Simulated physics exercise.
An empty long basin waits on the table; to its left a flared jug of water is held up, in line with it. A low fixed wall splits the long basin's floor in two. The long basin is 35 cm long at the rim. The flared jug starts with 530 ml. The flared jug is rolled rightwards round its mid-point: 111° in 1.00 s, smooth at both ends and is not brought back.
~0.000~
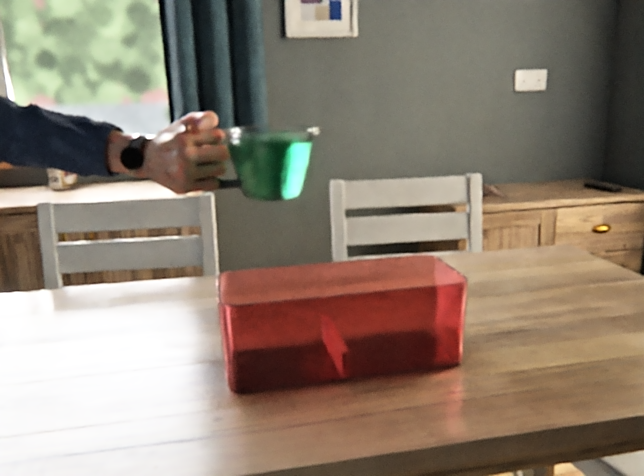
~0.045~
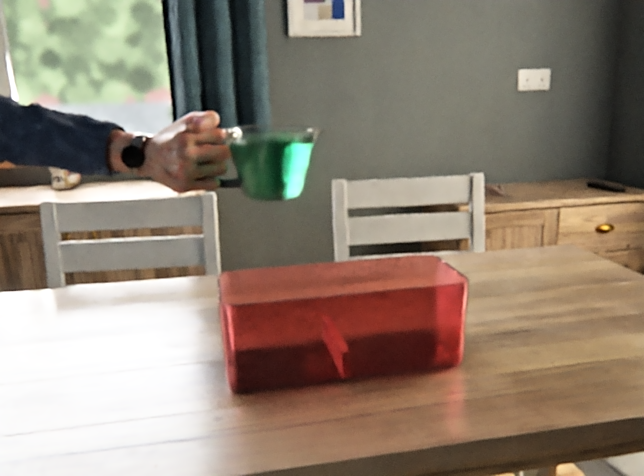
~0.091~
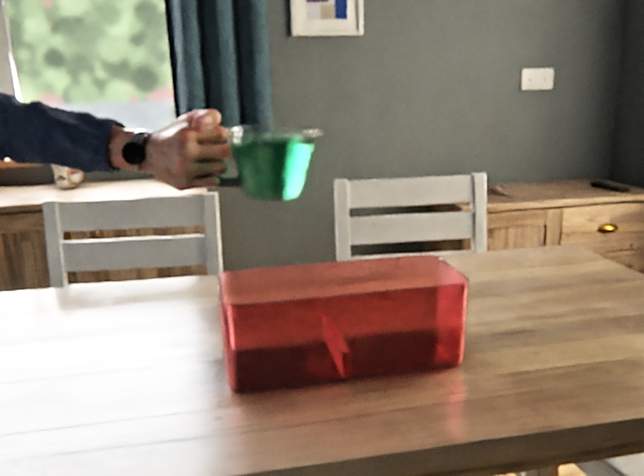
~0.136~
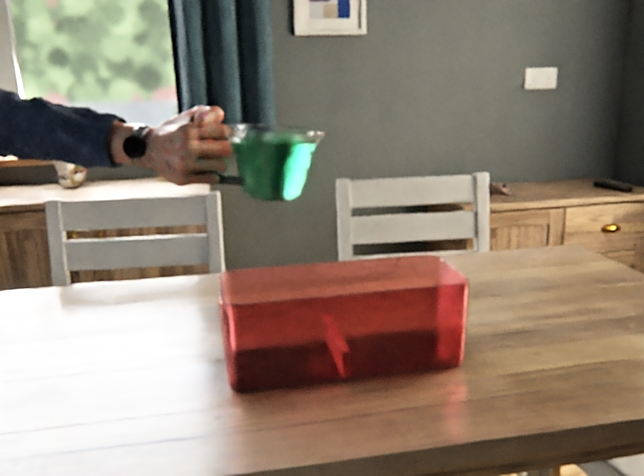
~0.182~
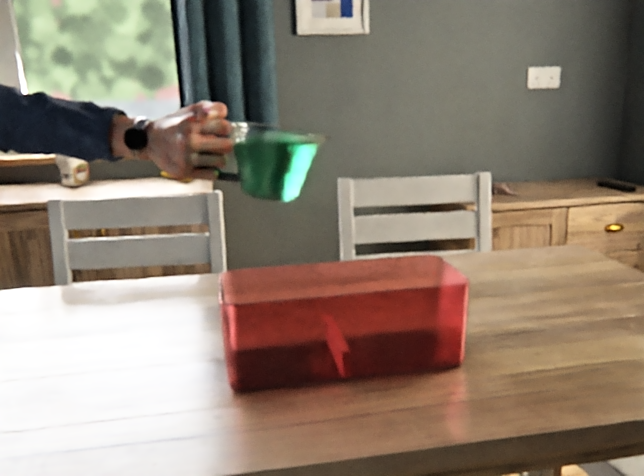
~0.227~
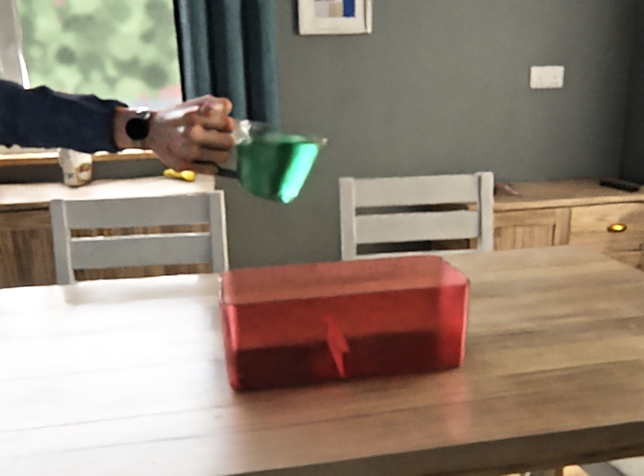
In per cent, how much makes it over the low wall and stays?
The far part has some 89 per cent.
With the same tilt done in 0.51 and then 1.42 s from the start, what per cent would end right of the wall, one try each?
First 85, then 95 per cent.
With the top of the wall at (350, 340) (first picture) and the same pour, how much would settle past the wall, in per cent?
In that case some 75 per cent.
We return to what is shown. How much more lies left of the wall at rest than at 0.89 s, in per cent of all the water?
About 6 per cent.
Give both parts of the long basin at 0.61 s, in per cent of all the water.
Some 0 per cent left and 16 right.
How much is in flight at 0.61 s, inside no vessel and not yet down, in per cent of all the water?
Some 34 per cent.
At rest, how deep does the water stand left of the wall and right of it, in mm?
Left about 2 mm, right about 20 mm.
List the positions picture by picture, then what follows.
It leans 0°; its right rim is at (324, 128); the water meets the walls at (227, 141) and (311, 137); the long basin's rim runs from (218, 290) to (451, 268); the wall's top is at (335, 333), in the first picture.
It leans 1°; its right rim is at (325, 128); the water meets the walls at (228, 141) and (312, 137), in the second picture.
It leans 2°; its right rim is at (326, 130); the water meets the walls at (230, 140) and (313, 138), in the third picture.
It leans 5°; its right rim is at (328, 133); the water meets the walls at (232, 139) and (315, 139), in the fourth picture.
It leans 9°; its right rim is at (330, 136); the water meets the walls at (234, 140) and (317, 139), in the fifth picture.
It leans 14°; its right rim is at (332, 141); the water meets the walls at (236, 141) and (321, 140), in the sixth picture.
After 0.61 s the tilt is 74° and 51 per cent is still to pour, 0 is left of the wall and 15 right of it.
After 0.89 s the tilt is 108° and 3 per cent is still to pour, 4 is left of the wall and 83 right of it.
After 1.18 s the tilt is 111° and 0 per cent is still to pour, 9 is left of the wall and 89 right of it.
After 1.50 s the tilt is 111° and 0 per cent is still to pour, 9 is left of the wall and 89 right of it.
In the end 9 per cent lies left of the wall, 89 right of it and 2 outside.
